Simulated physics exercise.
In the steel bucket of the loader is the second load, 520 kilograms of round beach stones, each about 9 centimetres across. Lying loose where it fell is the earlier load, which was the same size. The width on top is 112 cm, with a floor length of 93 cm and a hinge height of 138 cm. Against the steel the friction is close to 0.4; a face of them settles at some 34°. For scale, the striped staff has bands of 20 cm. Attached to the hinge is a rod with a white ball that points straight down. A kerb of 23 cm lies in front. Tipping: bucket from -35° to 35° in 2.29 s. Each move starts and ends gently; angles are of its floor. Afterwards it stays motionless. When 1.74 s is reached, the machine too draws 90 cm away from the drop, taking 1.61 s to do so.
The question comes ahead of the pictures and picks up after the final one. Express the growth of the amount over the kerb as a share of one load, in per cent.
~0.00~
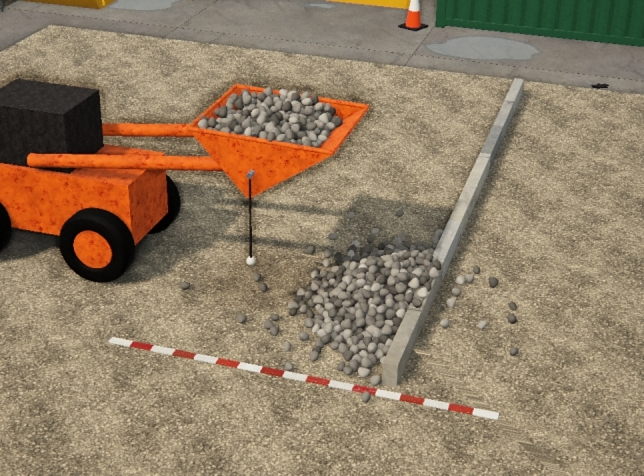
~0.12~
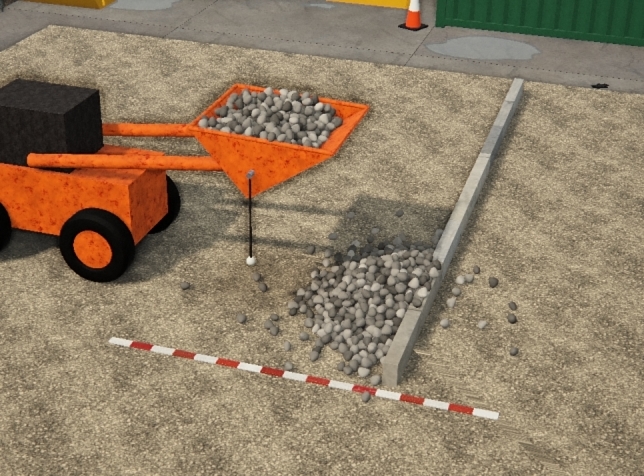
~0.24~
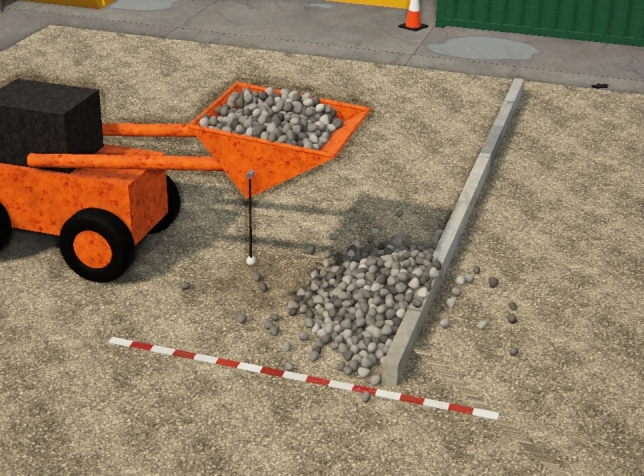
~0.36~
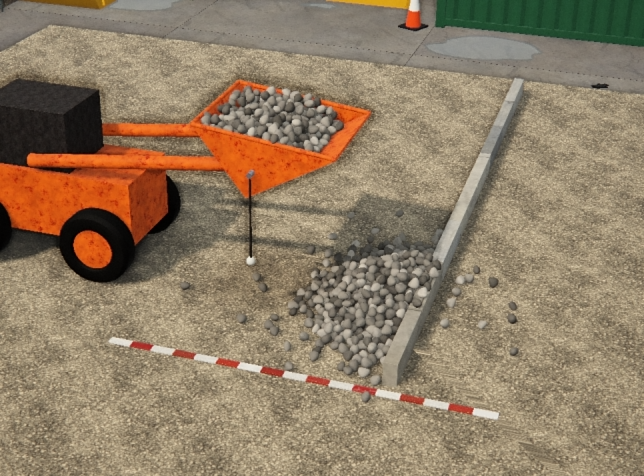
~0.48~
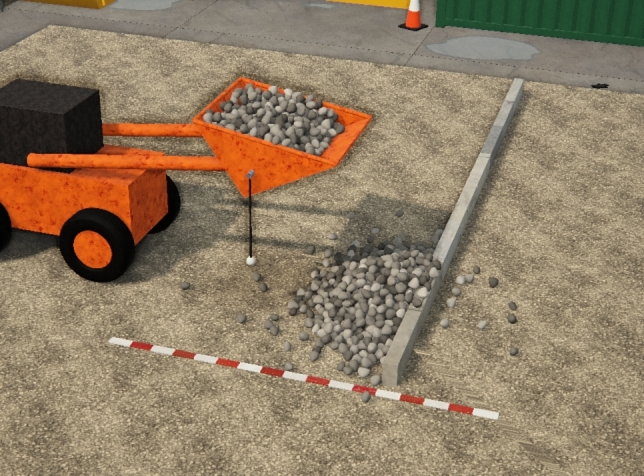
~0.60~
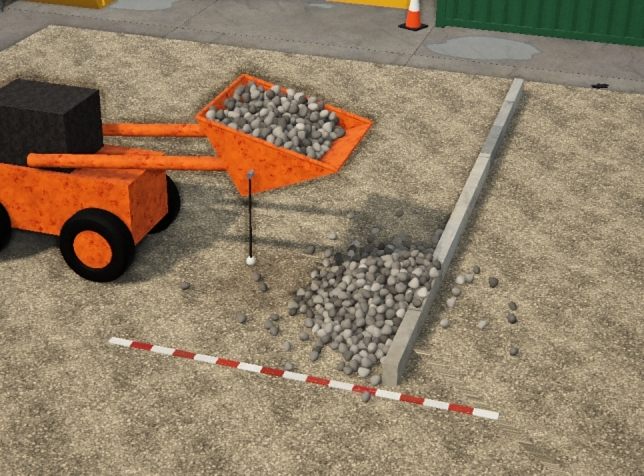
Roughly 1 per cent of a load.
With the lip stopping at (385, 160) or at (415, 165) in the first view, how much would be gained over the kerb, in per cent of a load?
Roughly 35 and 65 per cent, in that order.
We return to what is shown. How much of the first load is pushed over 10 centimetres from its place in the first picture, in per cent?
Close to 20 in a hundred of them.
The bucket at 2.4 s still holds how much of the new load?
It holds some 10 percent.
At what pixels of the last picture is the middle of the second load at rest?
In the last view, about pixel (346, 277).
After 1.7 s the floor is at 24°; in per cent of one load, 86 in the bucket, 112 on this side of the kerb, 2 over the kerb; the foremost stones are at (488, 306).
After 2.4 s the floor is at 35°; in per cent of one load, 8 in the bucket, 189 on this side of the kerb, 2 over the kerb; the foremost stones are at (488, 306).
After 3.8 s the floor is at 35°; in per cent of one load, 0 in the bucket, 197 on this side of the kerb, 3 over the kerb; the foremost stones are at (491, 314).
After 6.6 s the floor is at 35°; in per cent of one load, 0 in the bucket, 197 on this side of the kerb, 3 over the kerb; the foremost stones are at (491, 314). Net gain over the kerb, 1.
